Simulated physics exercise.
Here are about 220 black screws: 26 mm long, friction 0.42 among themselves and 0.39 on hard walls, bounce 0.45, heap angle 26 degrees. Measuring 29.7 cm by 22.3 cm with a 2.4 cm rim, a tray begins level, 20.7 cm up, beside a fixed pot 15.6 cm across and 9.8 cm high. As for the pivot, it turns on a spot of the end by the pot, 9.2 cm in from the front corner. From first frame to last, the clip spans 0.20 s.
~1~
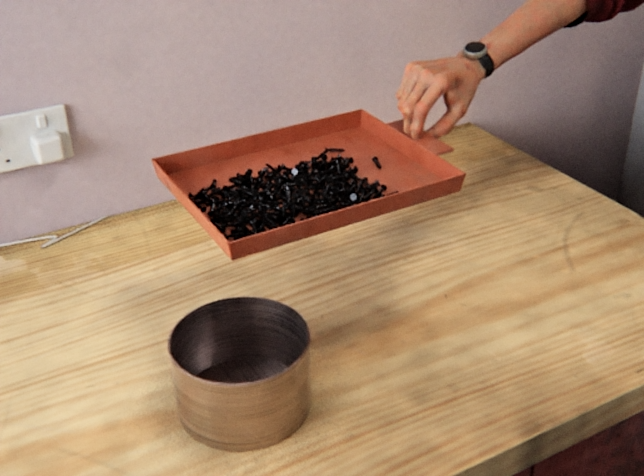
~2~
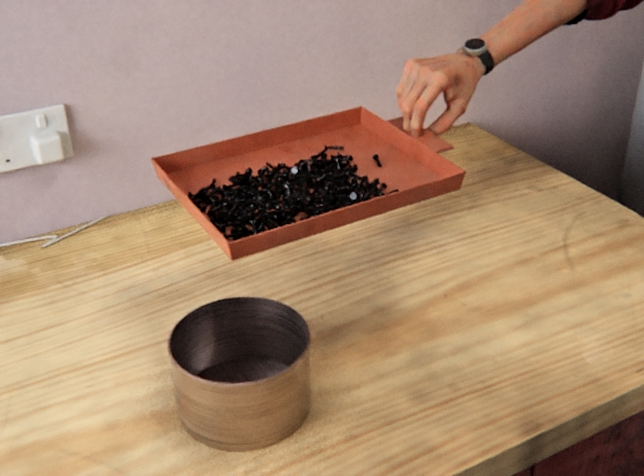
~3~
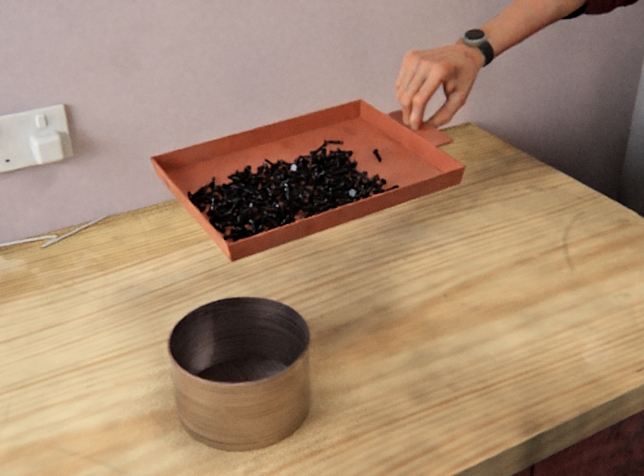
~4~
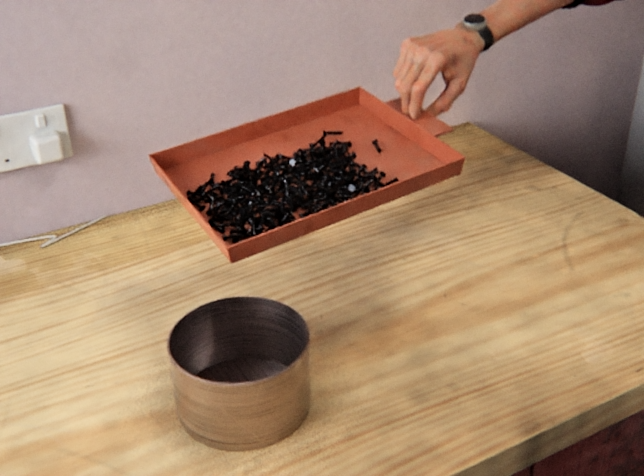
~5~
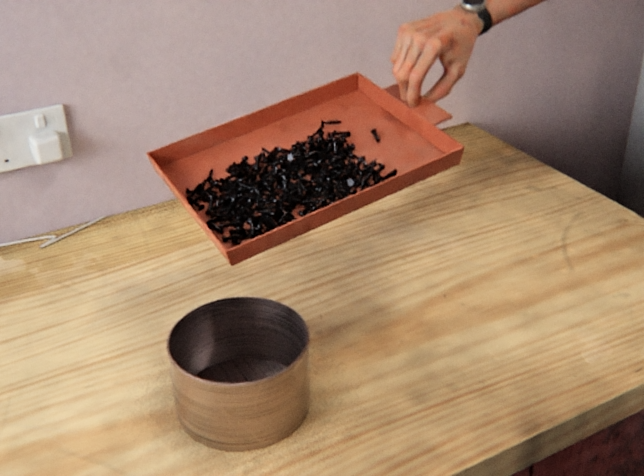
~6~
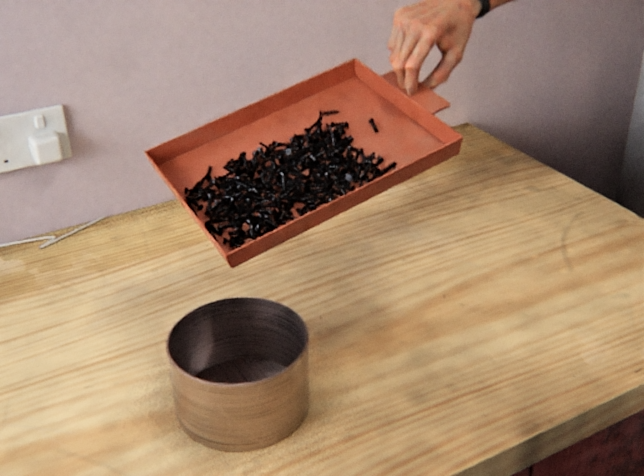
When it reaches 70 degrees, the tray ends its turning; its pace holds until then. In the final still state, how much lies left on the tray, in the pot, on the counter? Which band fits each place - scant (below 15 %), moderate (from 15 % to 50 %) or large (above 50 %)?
Tray: I expect a reasonable chunk to finish up there; pot: I expect the majority share to finish up there; counter: I expect a stray few to finish up there.
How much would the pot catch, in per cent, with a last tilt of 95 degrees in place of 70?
You'd end up with some 95 % in the pot.
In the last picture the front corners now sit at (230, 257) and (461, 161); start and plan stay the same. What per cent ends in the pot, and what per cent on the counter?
Split: Pot = 60, counter = 5.
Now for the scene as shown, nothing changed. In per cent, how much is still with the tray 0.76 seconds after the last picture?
Reading: Approx. 50%.
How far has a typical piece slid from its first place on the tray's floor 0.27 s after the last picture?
Roughly 3 cm.
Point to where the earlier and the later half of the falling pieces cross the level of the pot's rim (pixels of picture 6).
(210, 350) or so first, later (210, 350).
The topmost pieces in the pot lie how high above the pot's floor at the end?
Height: Approx. 2.5 cm.
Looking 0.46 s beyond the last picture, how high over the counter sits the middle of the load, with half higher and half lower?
Median height: Approx. 22 cm.
Then, 0.27 s after the last picture, tilt 42 degrees; the tray holds 100 %, the pot 0 %.
Then, 0.46 s after the last picture, tilt 61 degrees; the tray holds 100 %, the pot 0 %.
Then, 0.76 s after the last picture, tilt 70 degrees; the tray holds 50 %, the pot 40 %.
In the end, tray 30 %, pot 65 %, counter 5 %.
